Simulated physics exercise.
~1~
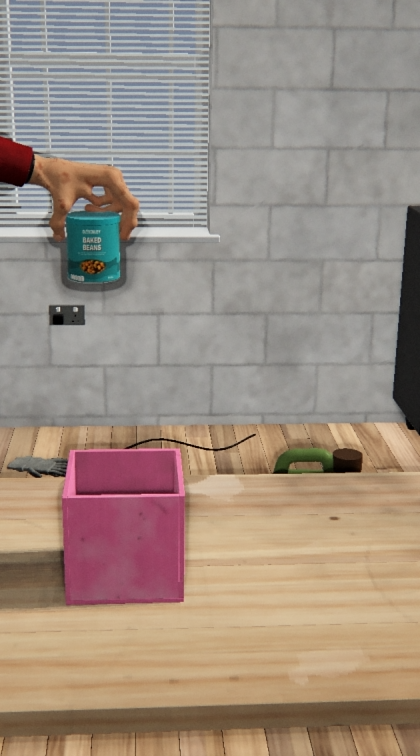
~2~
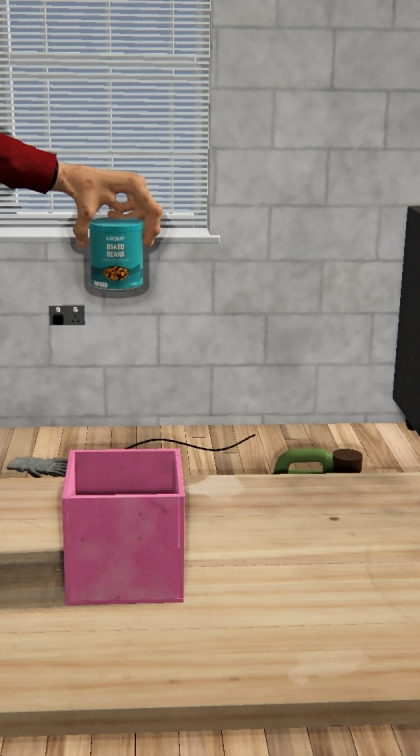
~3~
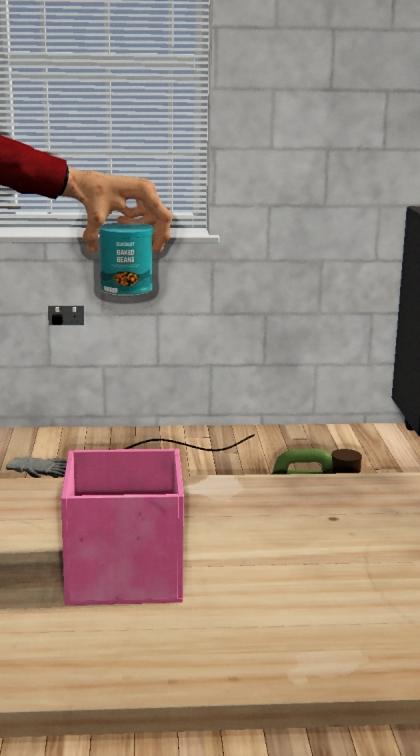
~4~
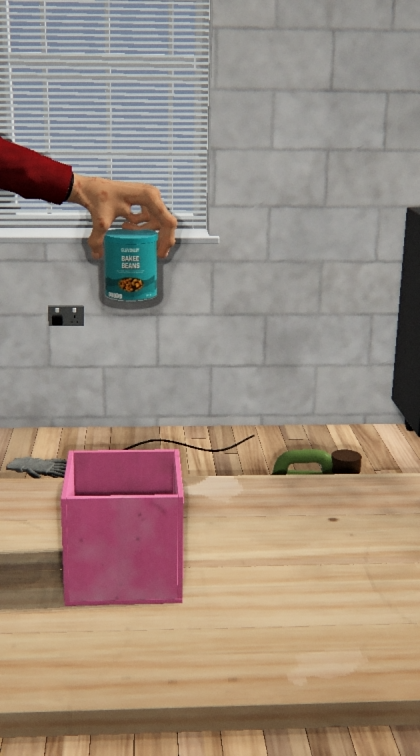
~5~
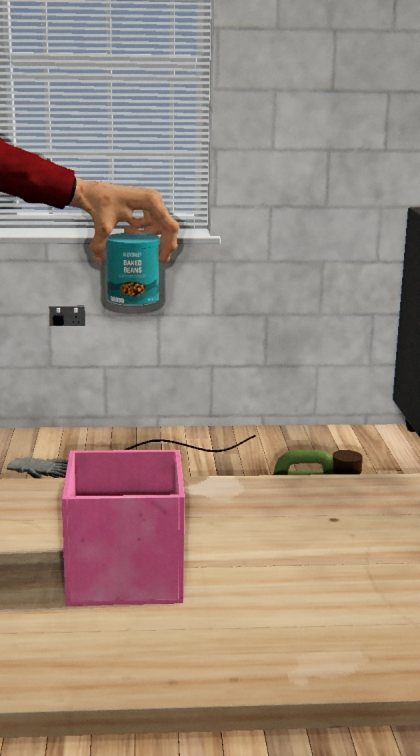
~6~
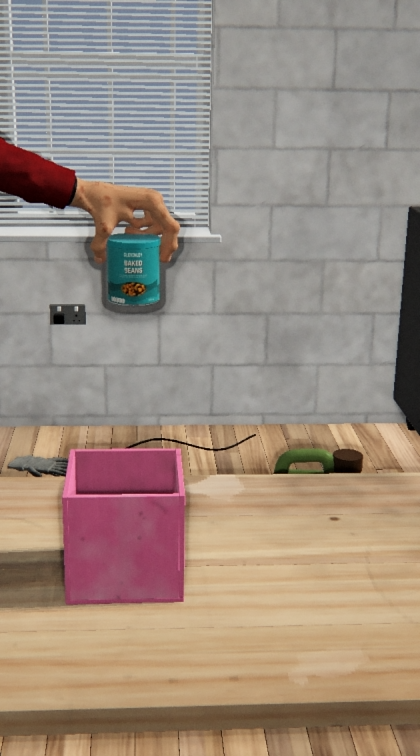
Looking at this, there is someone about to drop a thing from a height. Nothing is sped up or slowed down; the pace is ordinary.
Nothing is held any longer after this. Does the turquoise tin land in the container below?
Let go of it and the turquoise tin makes it in.
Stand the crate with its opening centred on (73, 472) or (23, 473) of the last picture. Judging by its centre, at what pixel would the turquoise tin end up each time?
Somewhere near (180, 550), and then near (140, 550).
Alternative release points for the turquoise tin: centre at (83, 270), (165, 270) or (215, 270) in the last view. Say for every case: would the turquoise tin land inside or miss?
So the turquoise tin finishes in the opening the first time, finishes in the opening the second time and finishes off target the third time.
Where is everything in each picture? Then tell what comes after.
In the first frame, still on the way; turquoise tin (93, 248); crate (125, 524).
In the second frame, still on the way; turquoise tin (116, 254); crate (125, 524).
In the third frame, still on the way; turquoise tin (126, 259); crate (124, 524).
In the fourth frame, still on the way; turquoise tin (131, 265); crate (124, 525).
In the fifth frame, still on the way; turquoise tin (133, 269); crate (125, 525).
In the sixth frame, in place, still held; turquoise tin (134, 270); crate (125, 523).
Then, 0.18 s on from there, turquoise tin displaced about its own width near (134, 334).
Then, 0.30 s on from there, turquoise tin on its way down near (135, 480).
In the end, the turquoise tin lands inside, near (136, 543).
